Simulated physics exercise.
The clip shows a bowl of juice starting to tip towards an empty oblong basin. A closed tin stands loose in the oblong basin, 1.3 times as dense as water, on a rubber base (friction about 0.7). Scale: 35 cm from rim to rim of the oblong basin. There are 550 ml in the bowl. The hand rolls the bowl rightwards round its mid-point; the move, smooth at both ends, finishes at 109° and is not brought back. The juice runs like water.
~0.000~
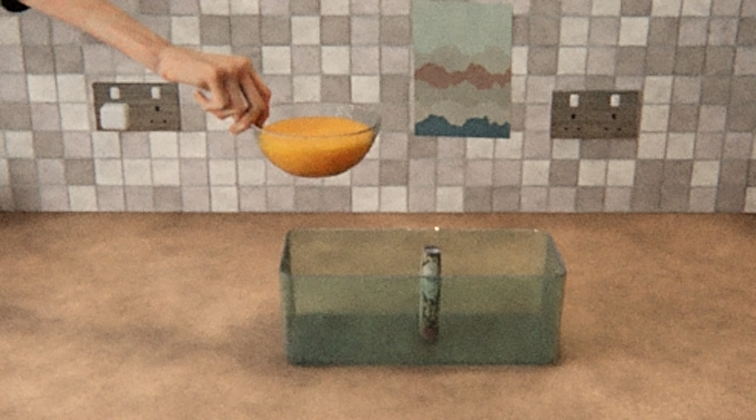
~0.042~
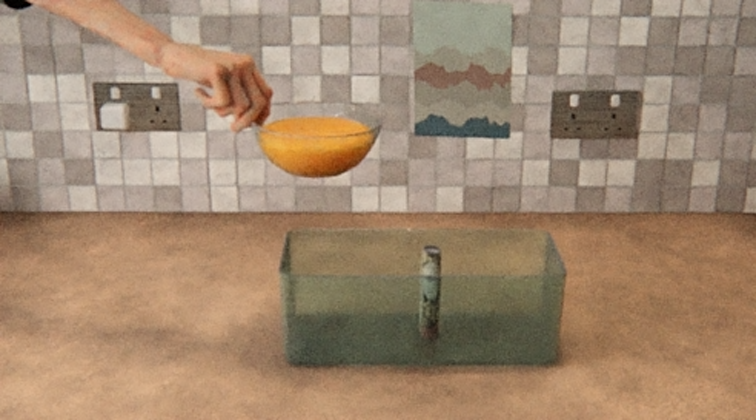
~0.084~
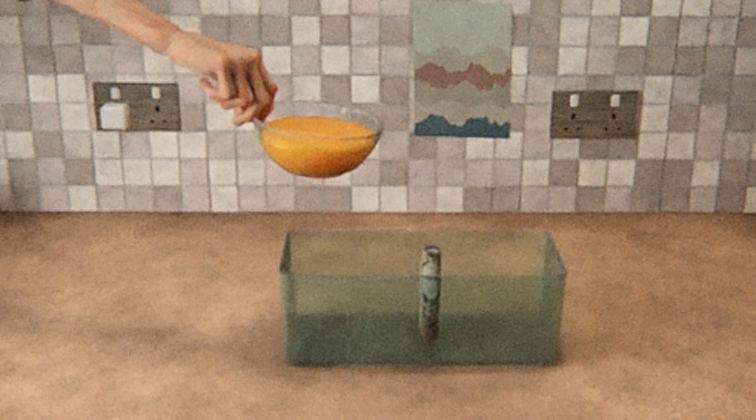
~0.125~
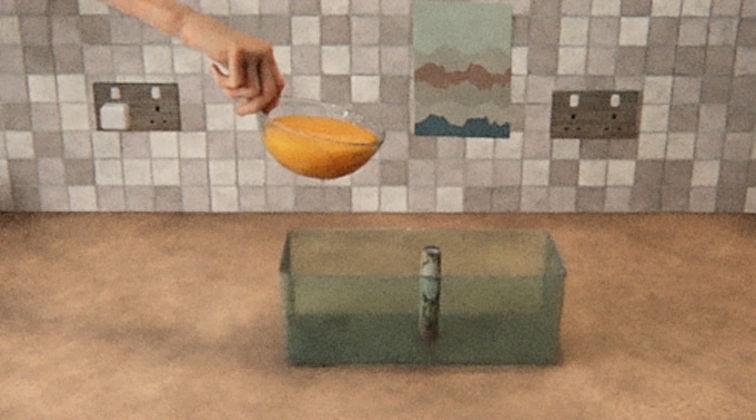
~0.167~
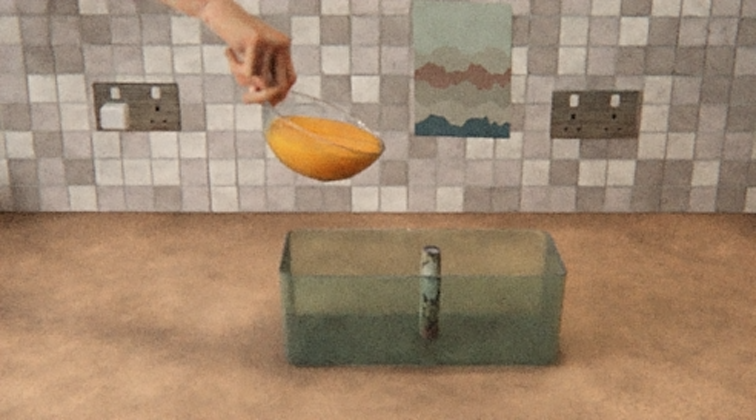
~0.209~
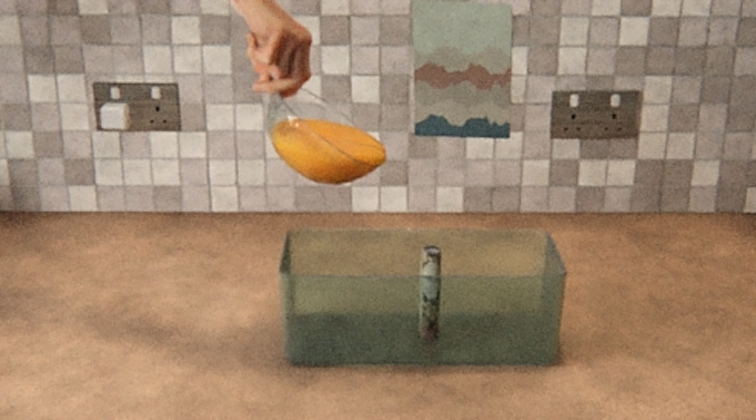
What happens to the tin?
The tin topples.
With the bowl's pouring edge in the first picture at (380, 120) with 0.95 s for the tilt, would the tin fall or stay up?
Then it keeps standing.
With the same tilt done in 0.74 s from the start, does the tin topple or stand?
Then it stays up.
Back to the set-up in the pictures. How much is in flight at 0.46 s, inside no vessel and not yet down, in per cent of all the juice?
About 32 per cent.
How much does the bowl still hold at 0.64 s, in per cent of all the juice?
About 0 per cent.
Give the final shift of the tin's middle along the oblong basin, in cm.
Some 9.0 cm.
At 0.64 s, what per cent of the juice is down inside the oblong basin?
Near 98 in a hundred.
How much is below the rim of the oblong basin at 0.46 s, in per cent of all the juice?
About 66 per cent.
By 0.46 s the tilt is 104° and 2 per cent is still to pour; the tin stands where it began.
By 0.64 s the tilt is 109° and 0 per cent is still to pour; the tin leans 7°.
By 0.82 s the tilt is 109° and 0 per cent is still to pour; the tin leans 15°.
By 1.03 s the tilt is 109° and 0 per cent is still to pour; the tin leans 55°.
At rest the tin lies on its side.
